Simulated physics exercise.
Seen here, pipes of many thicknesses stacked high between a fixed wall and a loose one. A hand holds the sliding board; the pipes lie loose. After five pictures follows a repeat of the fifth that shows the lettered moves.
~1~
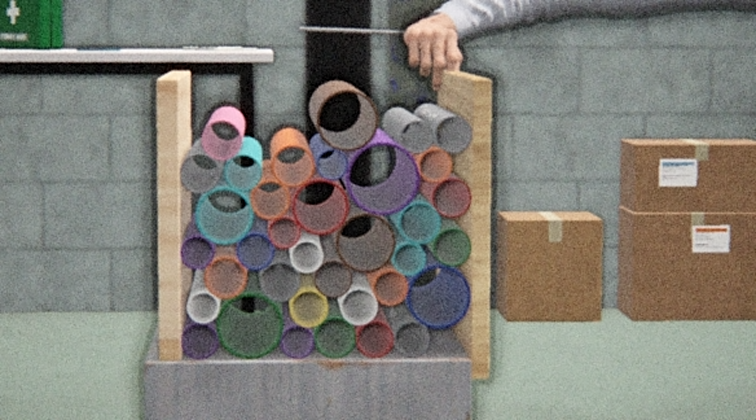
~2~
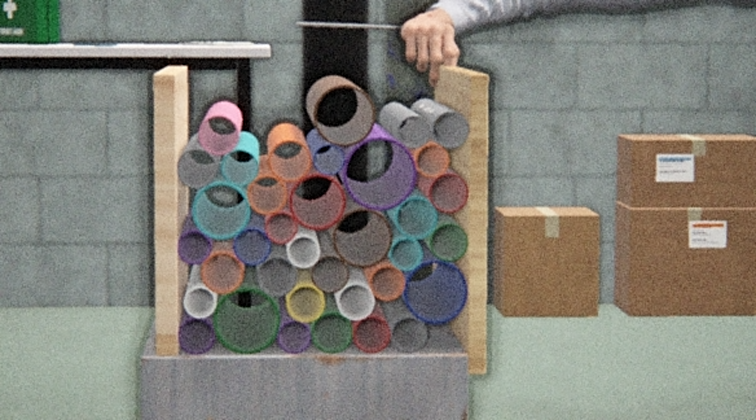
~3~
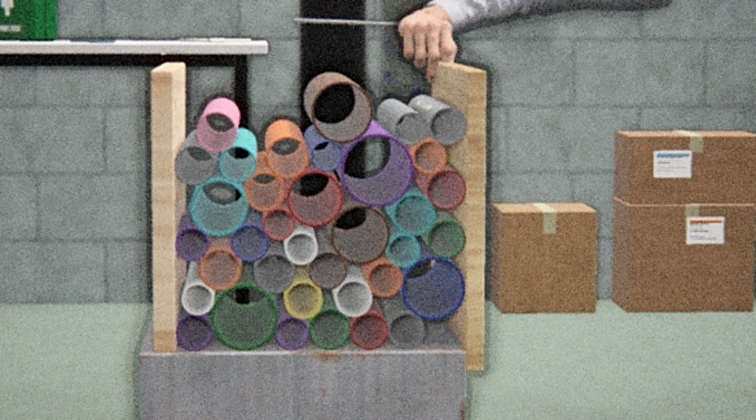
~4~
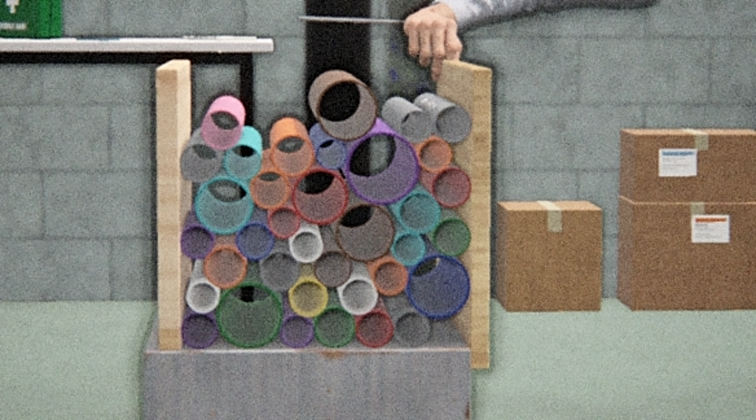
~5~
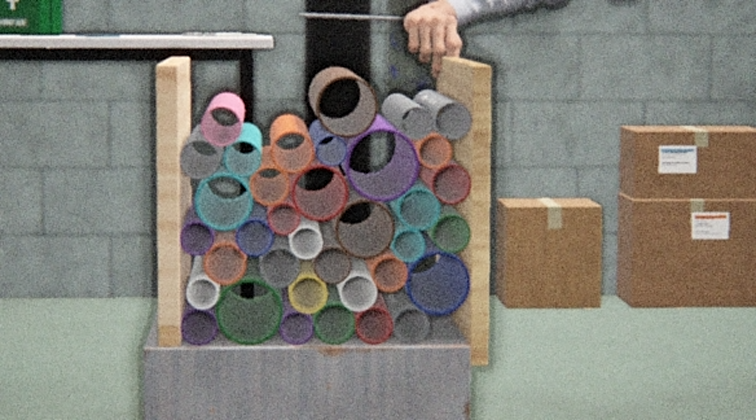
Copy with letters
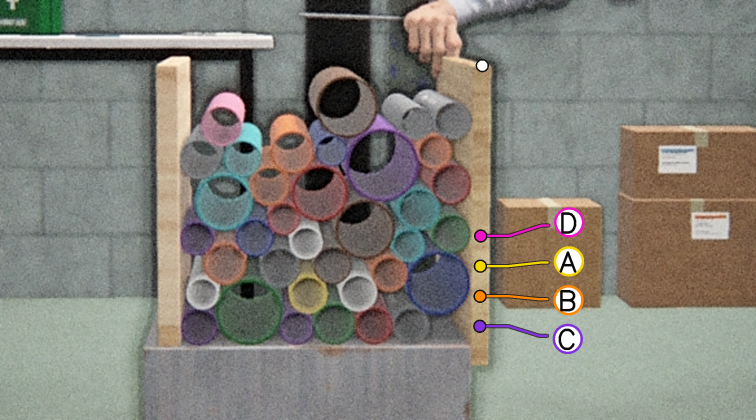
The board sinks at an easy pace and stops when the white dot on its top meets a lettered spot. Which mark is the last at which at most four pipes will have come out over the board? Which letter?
Stop at D.
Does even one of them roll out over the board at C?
Yes.
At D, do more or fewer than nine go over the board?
It loses fewer than nine.
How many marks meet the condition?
One of the four.
On the marked copy, A at (480, 266); B at (480, 297); C at (480, 326); D at (480, 236); the white dot at (482, 66).
With D. Early on, top of the board (472, 139).
Further on, top of the board (471, 221).
At the end, top of the board (471, 235), four out over the board.
As for the rest, A more than four out over the board; B more than four out over the board; C more than four out over the board.
